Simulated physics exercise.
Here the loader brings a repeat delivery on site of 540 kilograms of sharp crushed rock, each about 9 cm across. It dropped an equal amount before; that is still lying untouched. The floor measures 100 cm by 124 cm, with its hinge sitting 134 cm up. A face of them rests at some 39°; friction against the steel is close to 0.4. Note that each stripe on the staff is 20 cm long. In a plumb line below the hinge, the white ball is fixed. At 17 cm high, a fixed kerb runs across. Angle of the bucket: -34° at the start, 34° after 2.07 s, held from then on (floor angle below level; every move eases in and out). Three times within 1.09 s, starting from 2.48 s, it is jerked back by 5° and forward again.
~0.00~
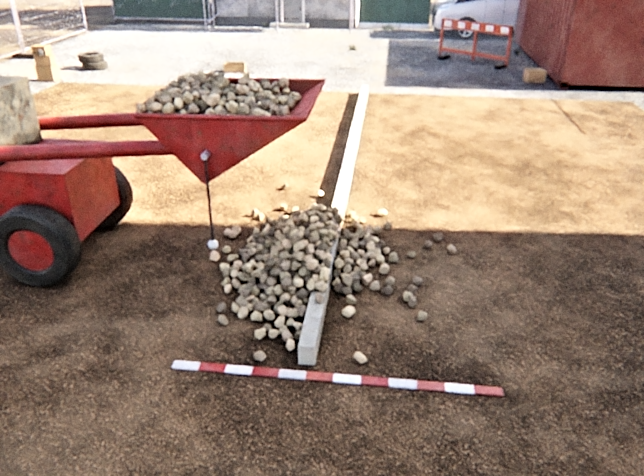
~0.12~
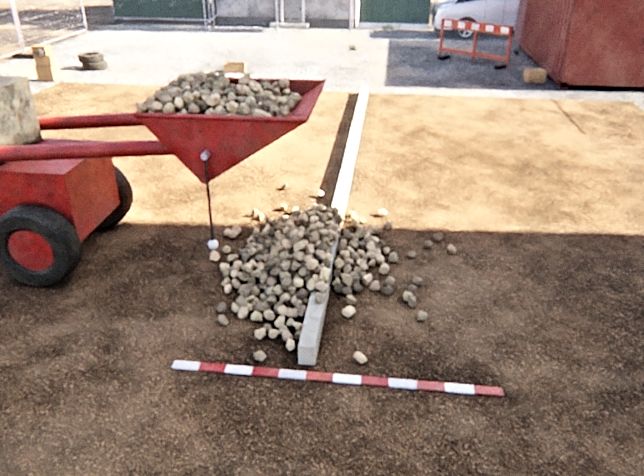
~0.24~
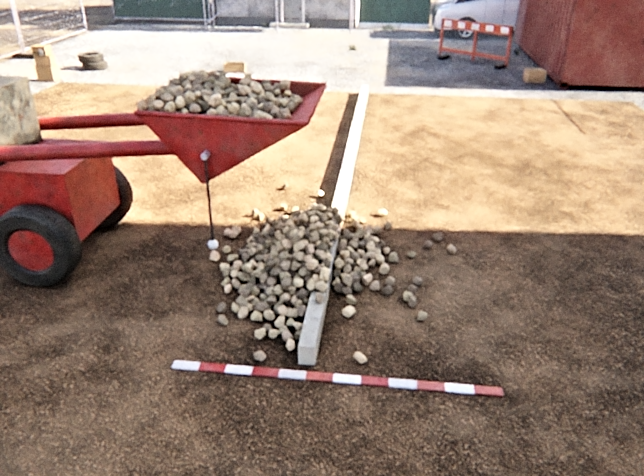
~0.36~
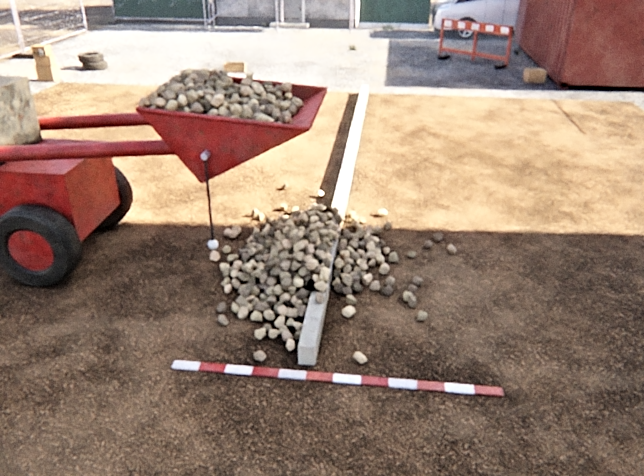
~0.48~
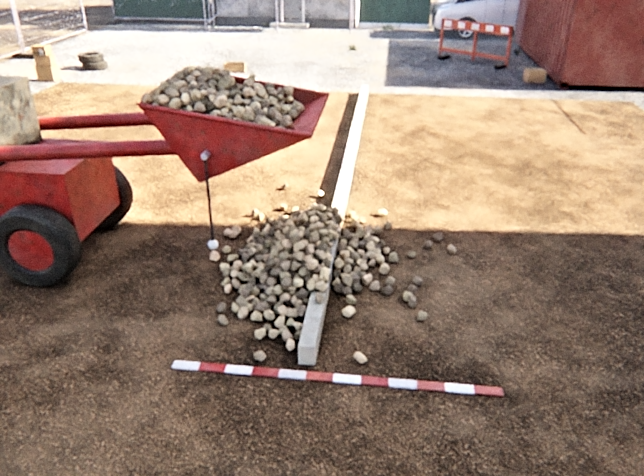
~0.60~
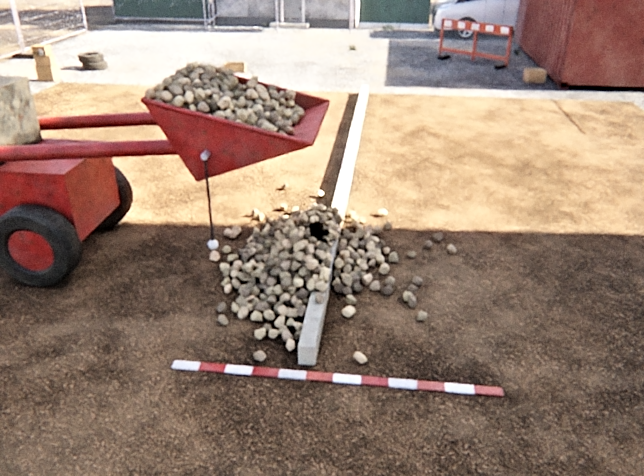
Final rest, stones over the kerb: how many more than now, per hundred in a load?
84 per hundred.
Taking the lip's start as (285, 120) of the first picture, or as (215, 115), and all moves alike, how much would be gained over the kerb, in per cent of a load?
I'd say close to 65 per cent for one and close to 0 per cent for the other, in that order.
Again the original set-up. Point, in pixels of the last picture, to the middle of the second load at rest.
Centre: Approx. (363, 257).
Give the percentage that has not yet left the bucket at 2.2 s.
Close to 55 in a hundred.
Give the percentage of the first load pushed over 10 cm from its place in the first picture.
I'd put it at about 5 per cent.
After 1.5 s the floor is at 23°; in per cent of one load, 99 in the bucket, 86 on this side of the kerb, 15 over the kerb; the foremost stones are at (425, 269).
After 2.2 s the floor is at 34°; in per cent of one load, 54 in the bucket, 115 on this side of the kerb, 31 over the kerb; the foremost stones are at (425, 269).
After 4.0 s the floor is at 34°; in per cent of one load, 0 in the bucket, 101 on this side of the kerb, 99 over the kerb; the foremost stones are at (489, 276).
After 6.9 s the floor is at 34°; in per cent of one load, 0 in the bucket, 101 on this side of the kerb, 99 over the kerb; the foremost stones are at (489, 276). Net gain over the kerb, 84.
